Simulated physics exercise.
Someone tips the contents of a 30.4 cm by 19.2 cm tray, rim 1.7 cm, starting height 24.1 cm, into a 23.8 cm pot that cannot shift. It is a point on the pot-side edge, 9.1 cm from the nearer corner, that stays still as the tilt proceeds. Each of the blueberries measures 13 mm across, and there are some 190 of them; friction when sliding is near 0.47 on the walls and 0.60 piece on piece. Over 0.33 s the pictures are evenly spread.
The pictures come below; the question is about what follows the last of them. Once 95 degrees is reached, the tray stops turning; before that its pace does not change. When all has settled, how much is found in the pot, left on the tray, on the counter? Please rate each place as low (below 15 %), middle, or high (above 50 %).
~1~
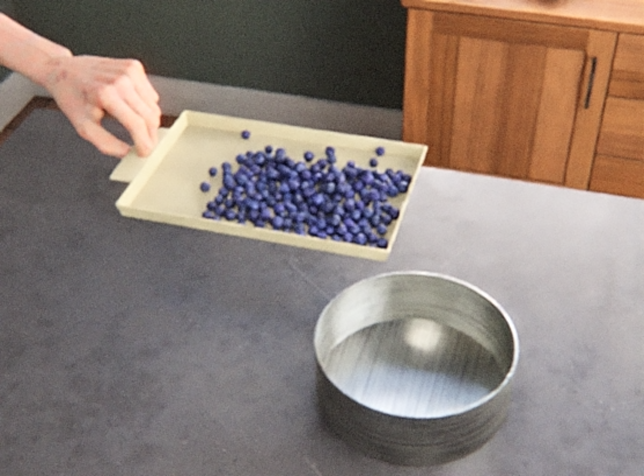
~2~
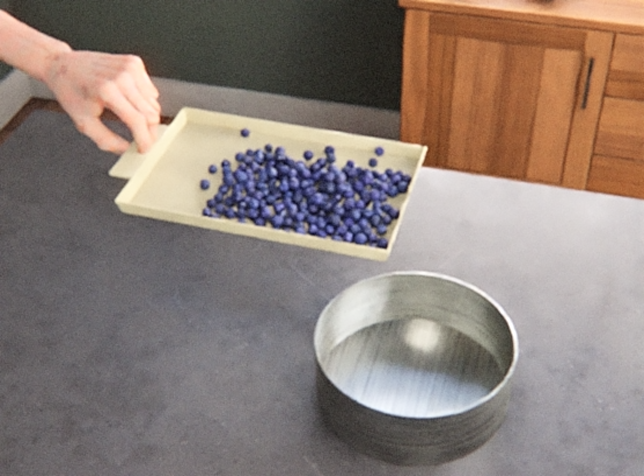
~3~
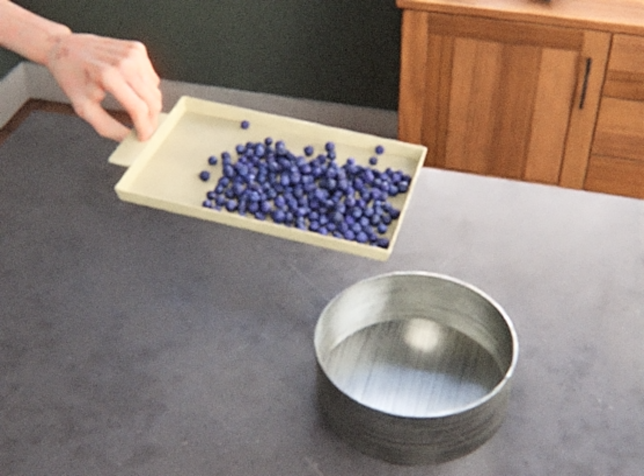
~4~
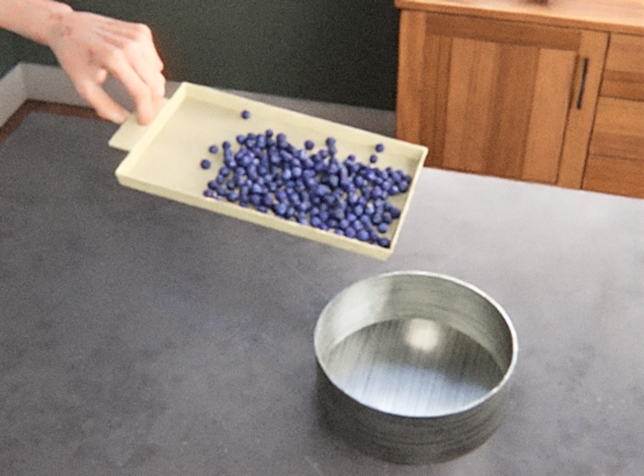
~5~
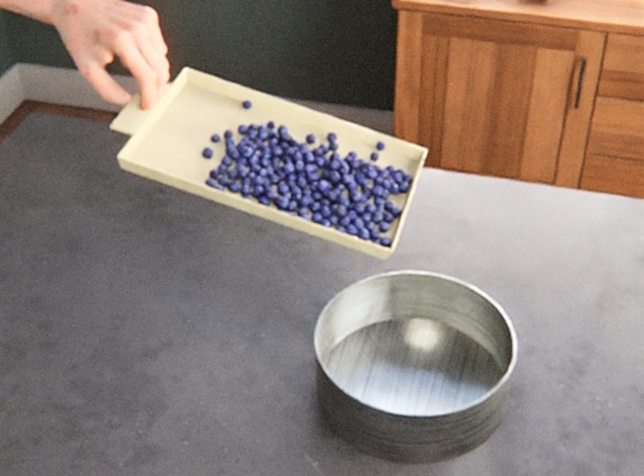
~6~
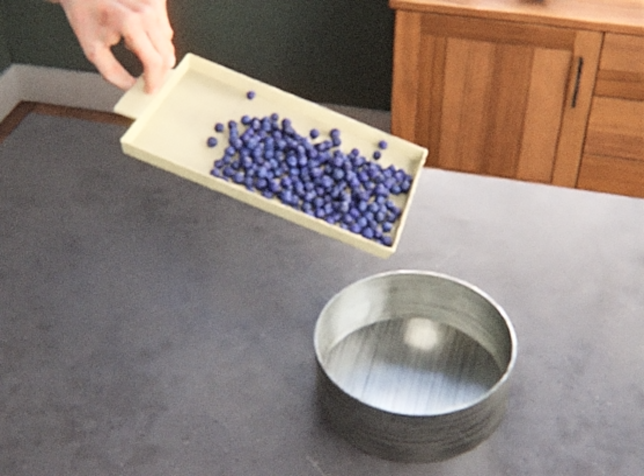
Pot: High, tray: Low, counter: Middle.
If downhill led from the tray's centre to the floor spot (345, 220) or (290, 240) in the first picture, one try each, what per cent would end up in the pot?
100 and 80 %.
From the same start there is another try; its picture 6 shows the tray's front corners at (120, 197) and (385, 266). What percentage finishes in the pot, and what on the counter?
Final per cent - pot 80, counter 20.
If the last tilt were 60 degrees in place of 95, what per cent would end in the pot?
Result: Close to 5 %.
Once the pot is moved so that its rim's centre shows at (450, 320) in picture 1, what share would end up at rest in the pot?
It would come to around 95 percent.
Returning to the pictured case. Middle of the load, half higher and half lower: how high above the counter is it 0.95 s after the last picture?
Median height: Approx. 30 cm.
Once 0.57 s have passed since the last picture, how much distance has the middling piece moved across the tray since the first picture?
By then it sits near 3 cm from where it began.
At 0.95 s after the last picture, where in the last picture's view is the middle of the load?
The middle of the load should be near (400, 166) then.
Then, 0.57 s after the last picture, tilt 54 degrees; the tray holds 95 %, the pot 0 %.
Then, 0.95 s after the last picture, tilt 78 degrees; the tray holds 90 %, the pot 5 %.
Then, 1.42 s after the last picture, tilt 95 degrees; the tray holds 10 %, the pot 30 %.
In the end, pot 75 %, tray 0 %, counter 25 %.
